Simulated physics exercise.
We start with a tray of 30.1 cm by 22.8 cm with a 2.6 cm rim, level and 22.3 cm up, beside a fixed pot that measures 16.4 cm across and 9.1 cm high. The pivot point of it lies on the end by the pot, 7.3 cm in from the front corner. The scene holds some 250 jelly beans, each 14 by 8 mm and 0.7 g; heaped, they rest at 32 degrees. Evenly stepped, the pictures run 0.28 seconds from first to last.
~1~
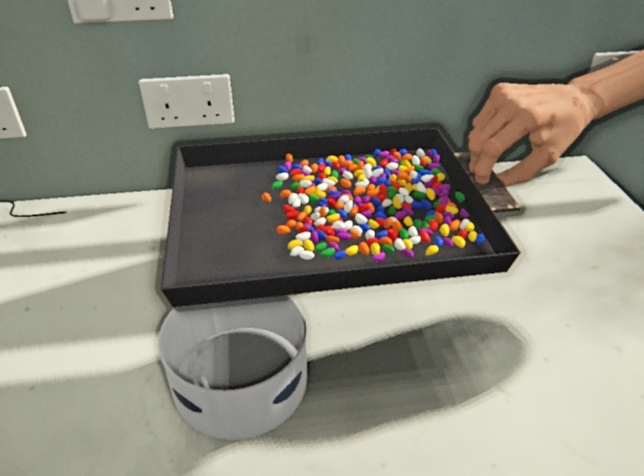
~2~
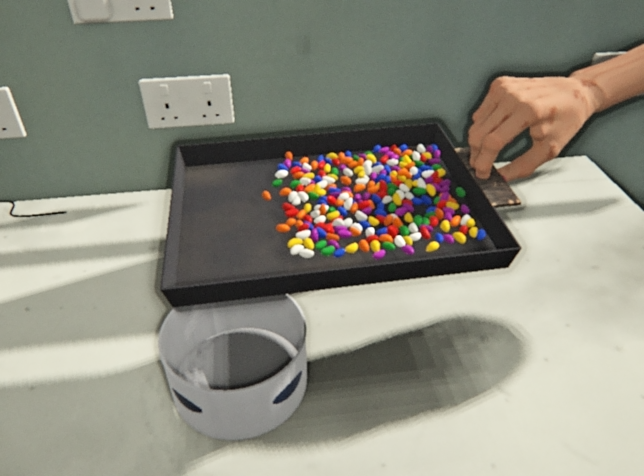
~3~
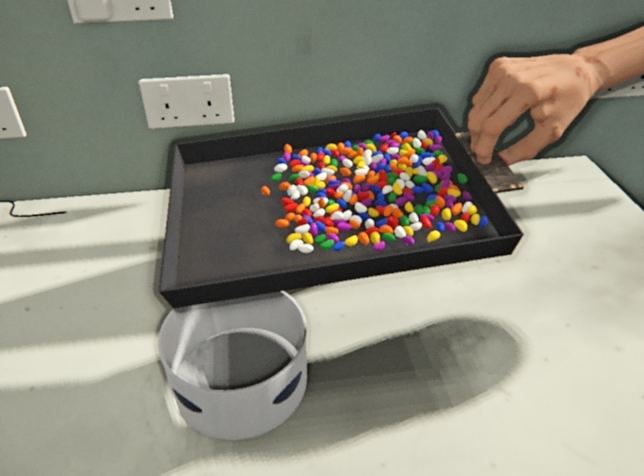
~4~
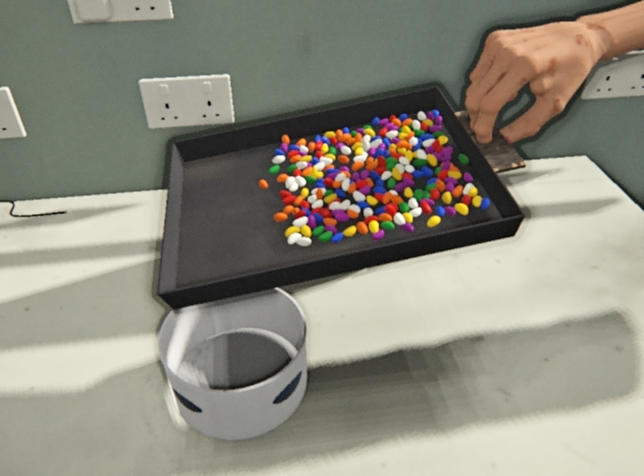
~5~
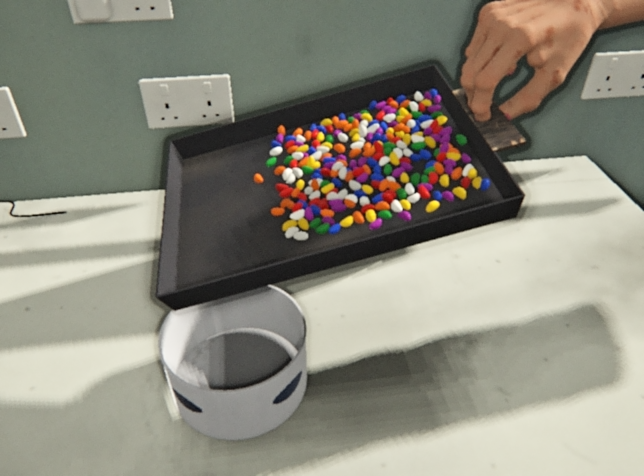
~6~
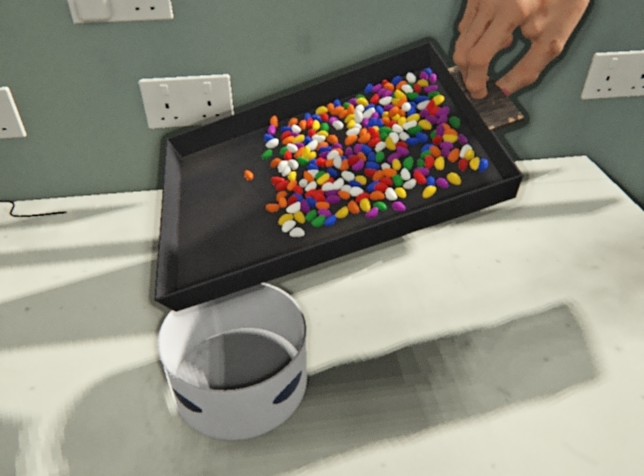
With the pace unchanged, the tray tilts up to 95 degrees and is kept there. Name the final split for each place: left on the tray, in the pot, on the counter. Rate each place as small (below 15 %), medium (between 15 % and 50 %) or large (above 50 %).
Left on the tray - small; pot - small; counter - large.
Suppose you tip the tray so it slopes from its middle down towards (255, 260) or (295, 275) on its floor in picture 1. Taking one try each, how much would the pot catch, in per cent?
0 and 25 %.
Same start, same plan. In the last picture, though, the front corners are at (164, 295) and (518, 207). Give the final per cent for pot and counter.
You'd end with pot at 0 and counter at 100.
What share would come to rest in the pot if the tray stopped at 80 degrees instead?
Roughly 0 percent.
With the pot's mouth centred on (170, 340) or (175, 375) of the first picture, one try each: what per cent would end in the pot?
About 55 and 75 per cent.
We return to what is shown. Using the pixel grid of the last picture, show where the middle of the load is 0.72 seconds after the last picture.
Around (138, 316).
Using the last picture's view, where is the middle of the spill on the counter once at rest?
Spill centre at rest: About (118, 448).
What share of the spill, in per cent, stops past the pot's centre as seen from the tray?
Some 100 per cent of the spill lies beyond the centre.
Then, 0.44 s after the last picture, tilt 56 degrees; the tray holds 100 %, the pot 0 %.
Then, 0.72 s after the last picture, tilt 80 degrees; the tray holds 45 %, the pot 0 %.
Then, 1.11 s after the last picture, tilt 95 degrees; the tray holds 15 %, the pot 0 %.
In the end, tray 0 %, pot 0 %, counter 100 %.
